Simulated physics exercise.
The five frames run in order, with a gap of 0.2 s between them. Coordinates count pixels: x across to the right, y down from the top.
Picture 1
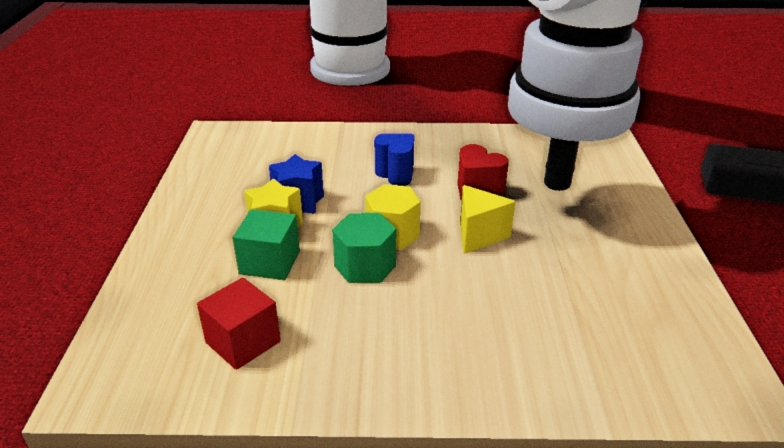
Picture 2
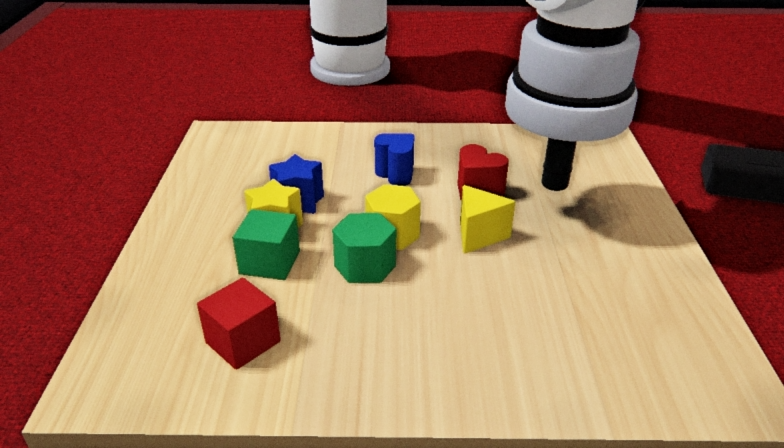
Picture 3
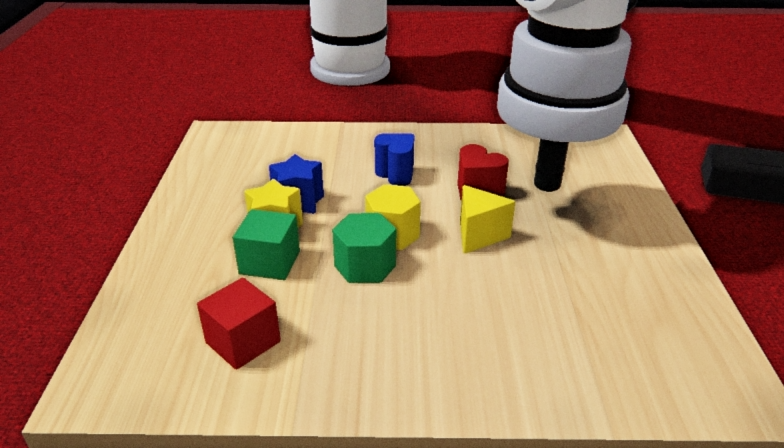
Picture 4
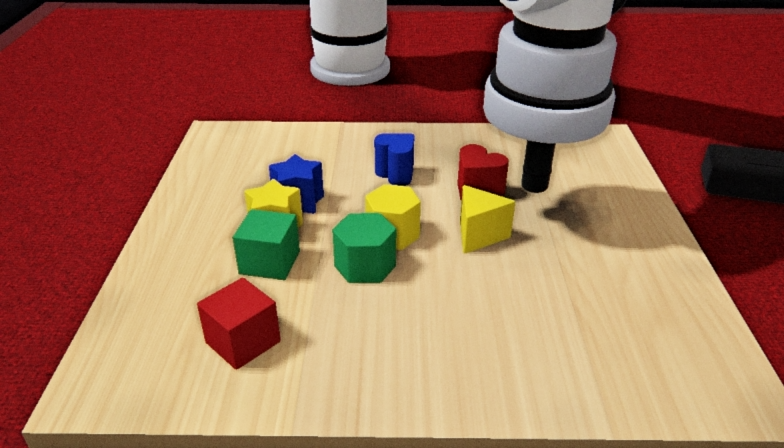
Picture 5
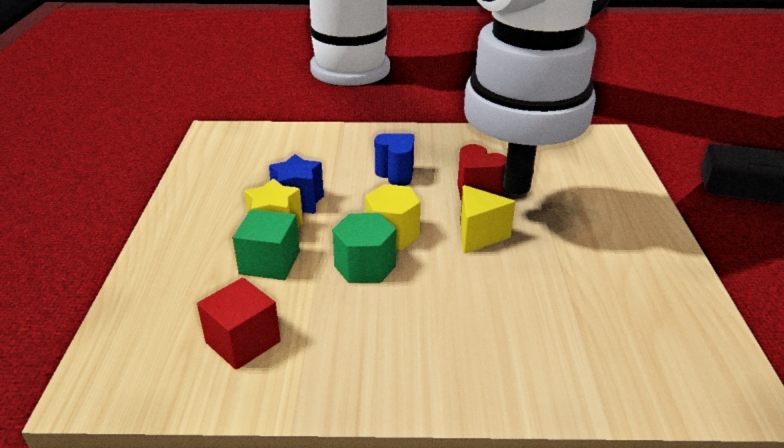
Robot arm with a black peg sliding slowly left across a wooden board toward the red heart block, coloured blocks staying still.
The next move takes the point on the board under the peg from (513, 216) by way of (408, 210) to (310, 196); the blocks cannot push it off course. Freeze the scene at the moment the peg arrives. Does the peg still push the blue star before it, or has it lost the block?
Carried ahead at the end.
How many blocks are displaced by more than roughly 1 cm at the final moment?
One gets moved.
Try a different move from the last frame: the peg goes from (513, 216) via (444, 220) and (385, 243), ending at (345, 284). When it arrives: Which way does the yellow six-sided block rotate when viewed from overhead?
Direction: Clockwise.
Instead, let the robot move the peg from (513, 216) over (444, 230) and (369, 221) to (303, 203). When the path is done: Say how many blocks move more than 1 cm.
I foresee three or more blocks being moved.
What follows on the original path. One third of the way, peg (444, 185); nothing pushed yet.
Two thirds of the way, peg (373, 179); nothing pushed yet.
At the end, peg (308, 170); yellow star (267, 193), turned 15° anticlockwise; blue star (275, 165), turned 25° anticlockwise; yellow triangle still.
